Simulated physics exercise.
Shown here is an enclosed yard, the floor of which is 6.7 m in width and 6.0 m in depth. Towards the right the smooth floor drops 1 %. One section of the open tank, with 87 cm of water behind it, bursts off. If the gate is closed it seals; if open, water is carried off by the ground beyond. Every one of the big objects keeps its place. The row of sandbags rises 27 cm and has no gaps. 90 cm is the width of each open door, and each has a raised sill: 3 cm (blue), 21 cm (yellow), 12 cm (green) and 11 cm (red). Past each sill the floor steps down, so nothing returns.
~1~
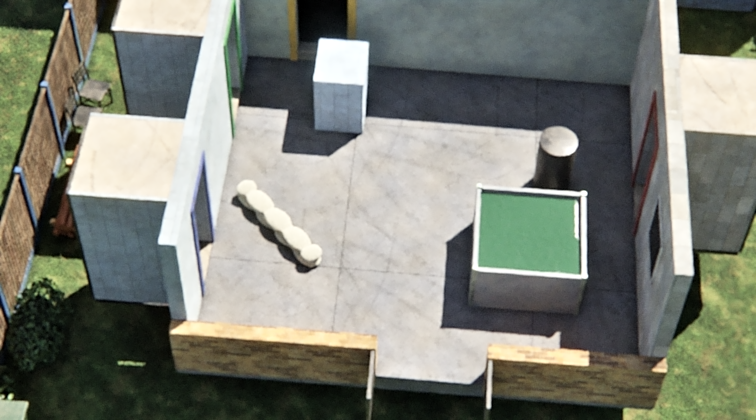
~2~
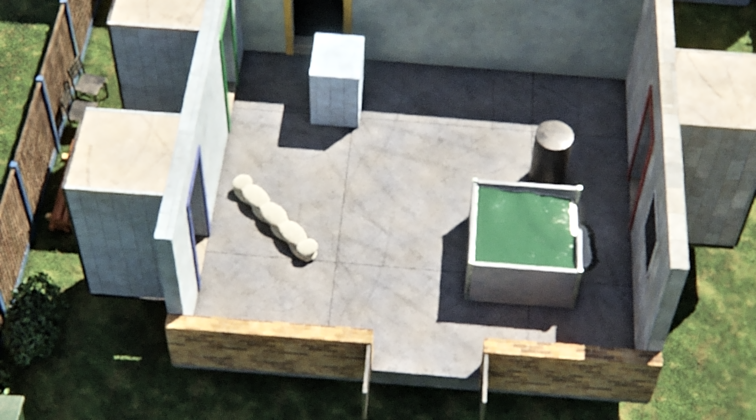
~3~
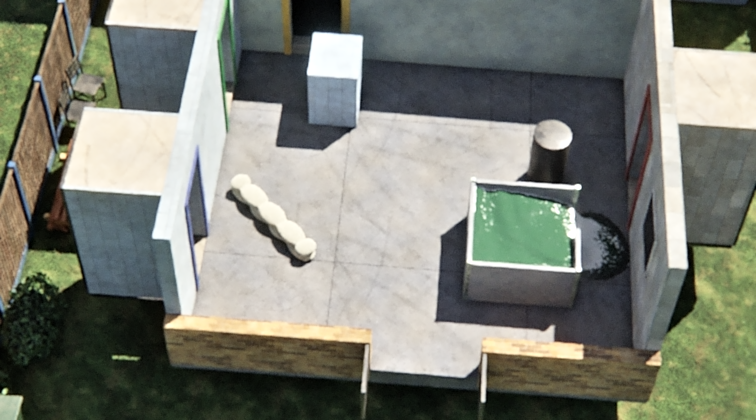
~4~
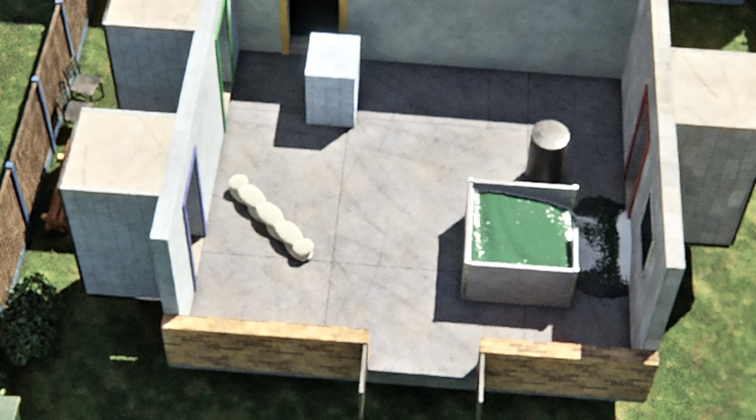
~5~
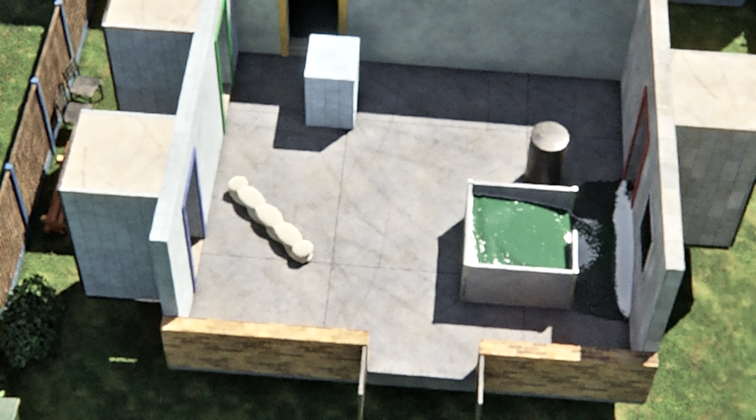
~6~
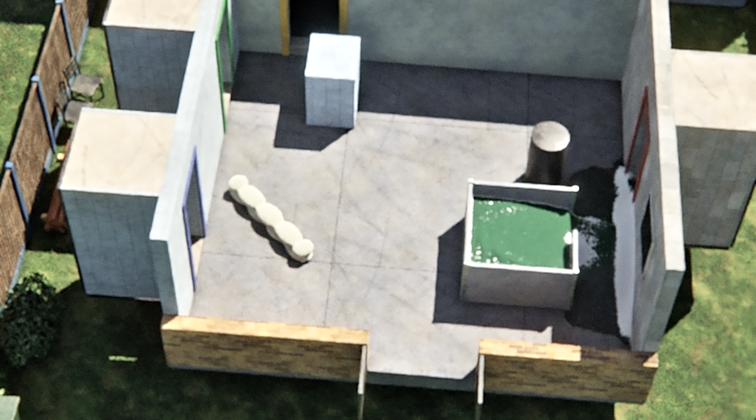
Green water in an open, pale-walled tank breaks out through its right side, spreads as a dark, foam-flecked pool to the right-hand wall, then runs along it while the level inside drops. The walled grey yard is seen from high above, the view shifting slightly at first. A white block stands at the back, a metallic cylinder behind the tank, and a cream, lumpy row of sandbags lies motionless at left.
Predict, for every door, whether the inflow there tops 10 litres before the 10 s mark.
Prediction: At the blue door it tops 10 litres; at the yellow door it falls short of 10 litres; at the green door it falls short of 10 litres; at the red door it tops 10 litres.
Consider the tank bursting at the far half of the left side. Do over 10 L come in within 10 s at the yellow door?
Yellow: Falls short.
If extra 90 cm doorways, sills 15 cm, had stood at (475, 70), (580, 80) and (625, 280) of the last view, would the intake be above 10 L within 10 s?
Note, doorways in listed order: Stays short, goes beyond, goes beyond.
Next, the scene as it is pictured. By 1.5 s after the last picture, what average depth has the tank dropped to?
It averages close to 40 centimetres.
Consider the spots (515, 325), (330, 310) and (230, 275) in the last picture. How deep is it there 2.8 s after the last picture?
6, 2, 0 cm.
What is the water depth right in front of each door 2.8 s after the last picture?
Depths in cm: Blue 0, yellow 1, green 0, red 16.
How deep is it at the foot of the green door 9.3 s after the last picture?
Around 3.5 cm deep.
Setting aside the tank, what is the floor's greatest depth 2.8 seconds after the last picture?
Peak depth: Approx. 28 cm.
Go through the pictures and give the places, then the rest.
Still water, 87 cm deep, in the open tank at (530, 234), in the first picture.
The front is at a hidden place, 0.5 m from the gap at (573, 232); 0.2 m2 of floor is under water; 87 cm left at the back of the open tank, in the second picture.
The front is at (624, 258), 0.9 m from the gap at (571, 234); 0.8 m2 of floor is under water; 85 cm left at the back of the open tank, in the third picture.
The front is at (624, 209), 1.2 m from the gap at (568, 235); 1.4 m2 of floor is under water; 78 cm left at the back of the open tank, in the fourth picture.
Water pours out at (567, 236) and has run 1.6 m, to (623, 185); typically 9 cm deep outside, 74 cm at the open tank's back, in the fifth picture.
Water pours out at (568, 236) and has run 2.1 m, to (622, 162); typically 9 cm deep outside, 73 cm at the open tank's back, in the sixth picture.
Then, 0.7 s after the last picture water covers 15 % of the floor and is deepest (55 cm) near (618, 250); blue door not reached, yellow door not reached, green door not reached, red door 27 cm at the sill, 60 L in.
Then, 1.5 s after the last picture water covers 25 % of the floor and is deepest (38 cm) near (618, 250); blue door not reached, yellow door not reached, green door not reached, red door 20 cm at the sill, 113 L in.
Then, 2.8 s after the last picture water covers 50 % of the floor and is deepest (28 cm) near (618, 250); blue door not reached, yellow door not reached, green door not reached, red door 16 cm at the sill, 150 L in.
Then, 5.3 s after the last picture water covers 80 % of the floor and is deepest (16 cm) near (618, 250); blue door 6 cm at the sill, 10 L in, yellow door 5 cm at the sill, 0 L in, green door 3 cm at the sill, 0 L in, red door 10 cm at the sill, 166 L in.
Then, 9.3 s after the last picture water covers 95 % of the floor and is deepest (9 cm) near (618, 250); blue door 6 cm at the sill, 27 L in, yellow door 4 cm at the sill, 0 L in, green door 4 cm at the sill, 0 L in, red door 6 cm at the sill, 167 L in.
